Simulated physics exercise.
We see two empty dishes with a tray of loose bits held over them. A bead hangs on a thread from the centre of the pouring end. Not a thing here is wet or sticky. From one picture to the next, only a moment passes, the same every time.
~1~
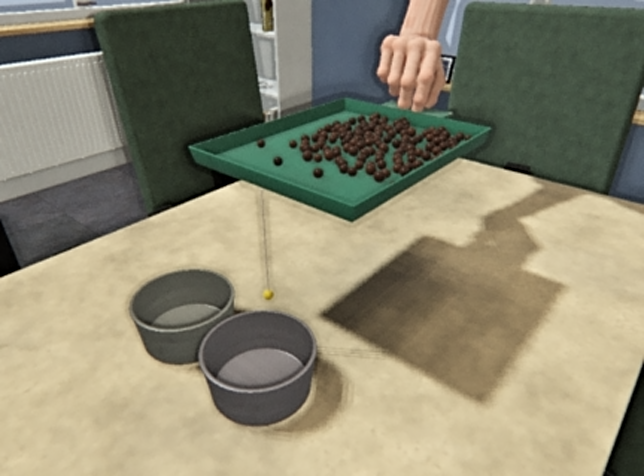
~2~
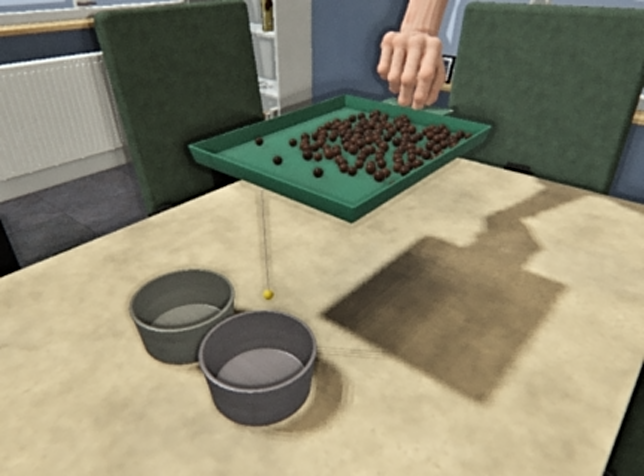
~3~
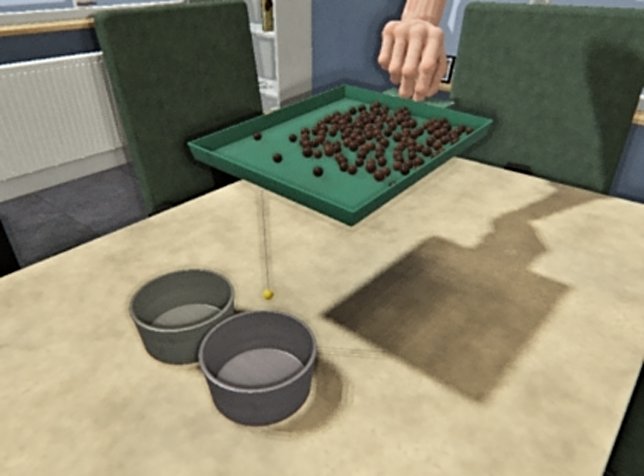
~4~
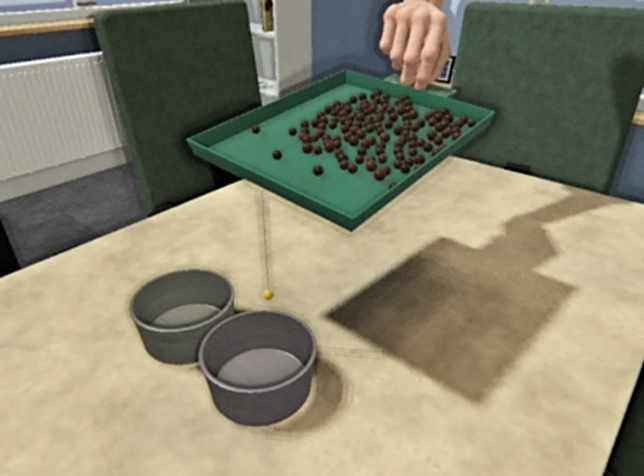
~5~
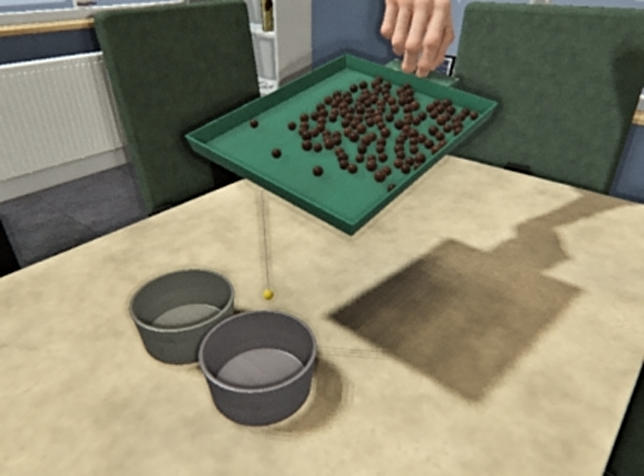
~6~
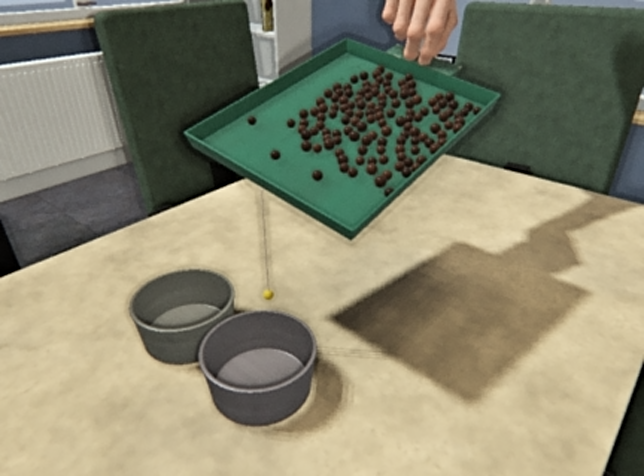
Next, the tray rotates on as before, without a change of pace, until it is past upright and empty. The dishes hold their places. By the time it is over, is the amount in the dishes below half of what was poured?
The dishes end up holding not even half.
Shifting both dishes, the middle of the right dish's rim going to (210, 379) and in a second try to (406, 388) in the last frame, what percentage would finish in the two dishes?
Roughly 0 per cent, then roughly 70 per cent.
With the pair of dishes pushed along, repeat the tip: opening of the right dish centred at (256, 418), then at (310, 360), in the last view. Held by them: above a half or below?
At place one a lesser share; at place two the greater share.
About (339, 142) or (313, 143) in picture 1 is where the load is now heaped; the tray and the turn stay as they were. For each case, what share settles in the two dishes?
Estimate: 0 % first, 10 % second.
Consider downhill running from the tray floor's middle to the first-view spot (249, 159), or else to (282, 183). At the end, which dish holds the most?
Try one: The leftmost dish. Try two: The rightmost dish.
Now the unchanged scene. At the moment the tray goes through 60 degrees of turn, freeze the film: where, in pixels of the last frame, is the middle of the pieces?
Somewhere about pixel (343, 223).
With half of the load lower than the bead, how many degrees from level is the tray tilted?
Close to 85 degrees, I reckon.
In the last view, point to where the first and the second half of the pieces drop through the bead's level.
The leading part at (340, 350), the rest of it at (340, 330).
Shortly afterwards, tray tipped steeply; near two thirds on the tray; only a few in the right dish; a little outside both; a little in the air.
Next, tray tipped right over; a little on the tray; a little in the right dish; the bulk outside both; a little in the air.
Some moments later, tray tipped past a quarter turn; a little in the right dish; all but a few outside both.
In the end, tray tipped past a quarter turn; a little in the right dish; none at all in the left dish; all but a few outside both.
